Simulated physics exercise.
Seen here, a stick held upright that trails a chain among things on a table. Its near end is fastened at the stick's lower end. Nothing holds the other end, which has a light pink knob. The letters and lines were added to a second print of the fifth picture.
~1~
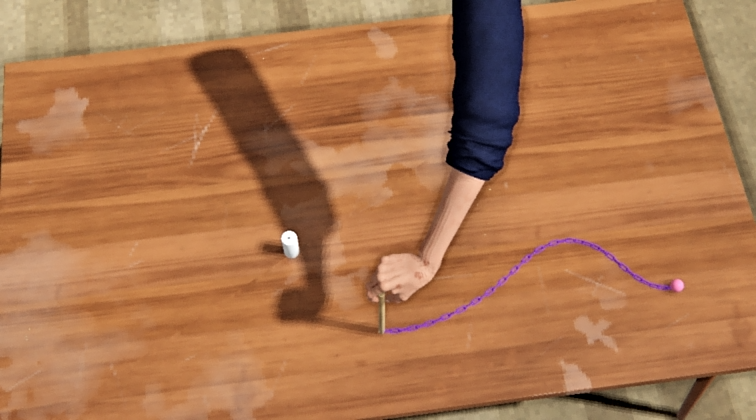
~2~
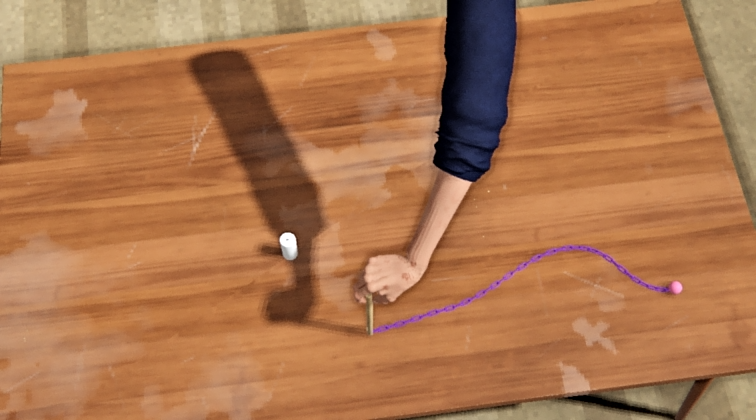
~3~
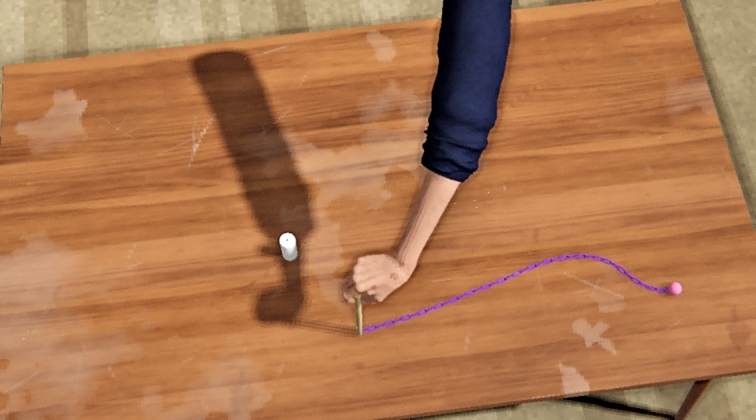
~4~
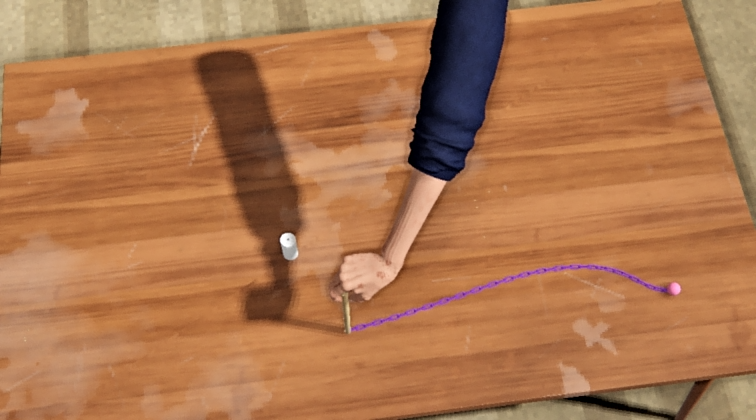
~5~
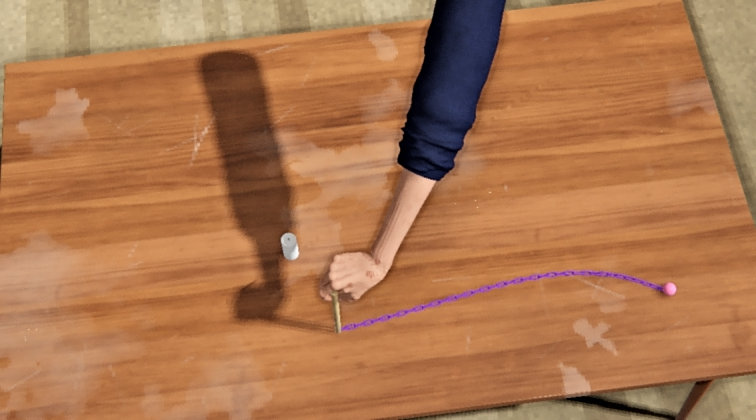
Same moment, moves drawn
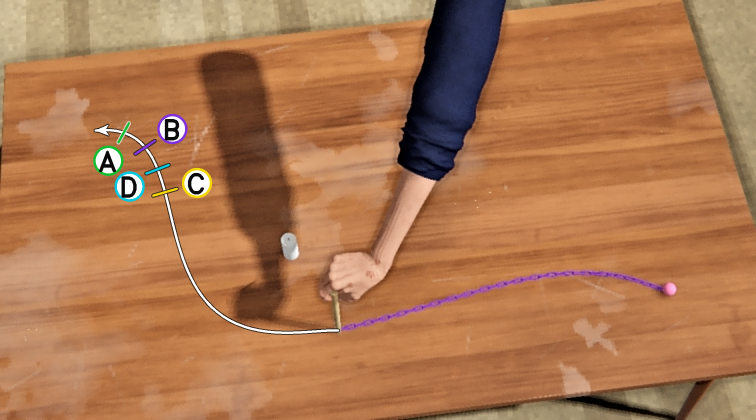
At first, a hand in a dark blue sleeve holds a stick upright on a wooden table, a purple chain curving rightward from its base to a light pink knob. The hand slides the stick steadily left, below a white candle, and the chain's curve flattens while the knob barely shifts.
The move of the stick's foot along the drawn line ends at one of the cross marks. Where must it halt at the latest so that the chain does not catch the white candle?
Up to mark C.
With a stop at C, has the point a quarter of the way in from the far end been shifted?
Yes.
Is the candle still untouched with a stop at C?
Yes.
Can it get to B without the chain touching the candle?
No.
On the copy, A at (124, 133); B at (145, 147); C at (165, 192); D at (158, 169); the route from (338, 330) via (181, 252) to (96, 130).
On C. First, foot of the stick (242, 326), middle of the chain (416, 310), free end (581, 283).
Then, foot of the stick (184, 261), middle of the chain (346, 303), free end (513, 292).
Finally, foot of the stick (165, 193), middle of the chain (301, 273), free end (464, 297); nothing has been touched.
By contrast, A brings the chain against the candle; B brings the chain against the candle; D brings the chain against the candle.
